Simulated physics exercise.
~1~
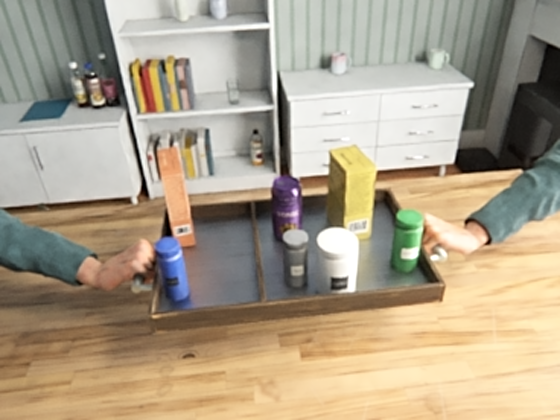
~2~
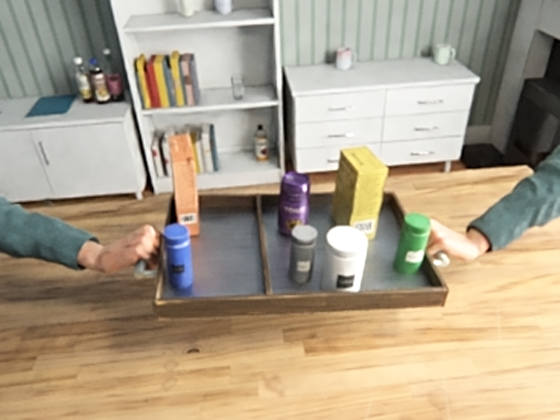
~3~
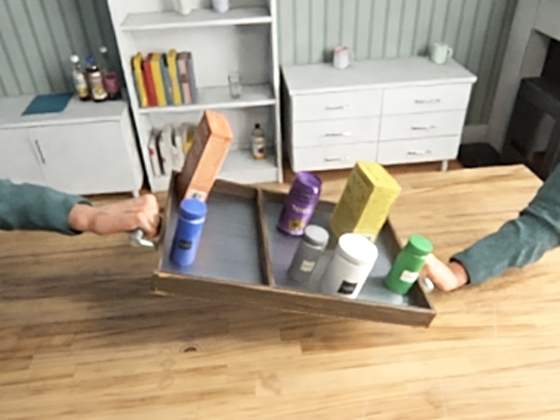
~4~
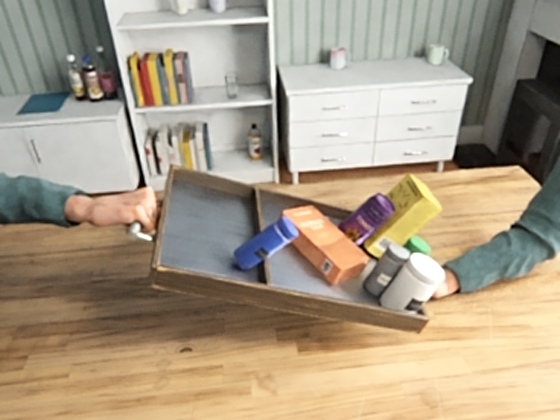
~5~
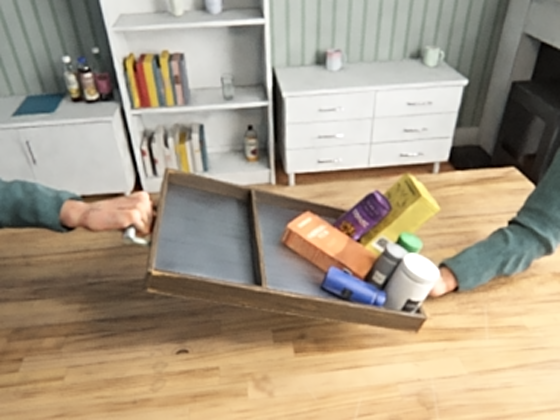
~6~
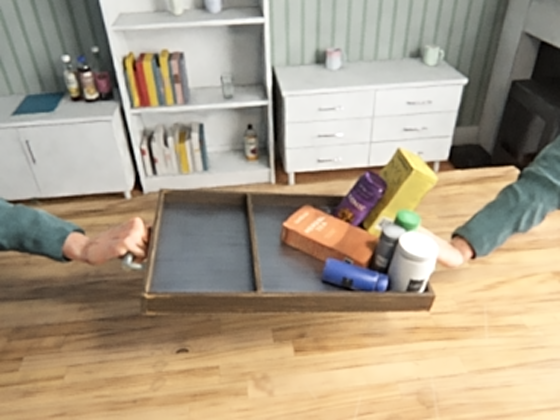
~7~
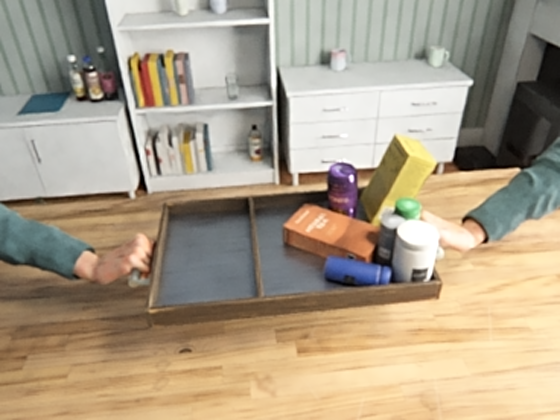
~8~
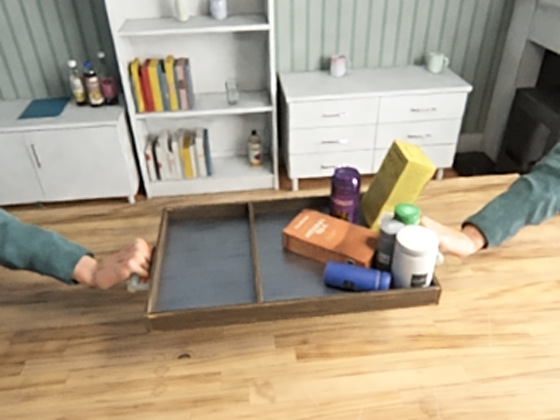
Two hands tilting a tray right side down and levelling it, containers sliding right, blue shaker and orange packet left toppled.
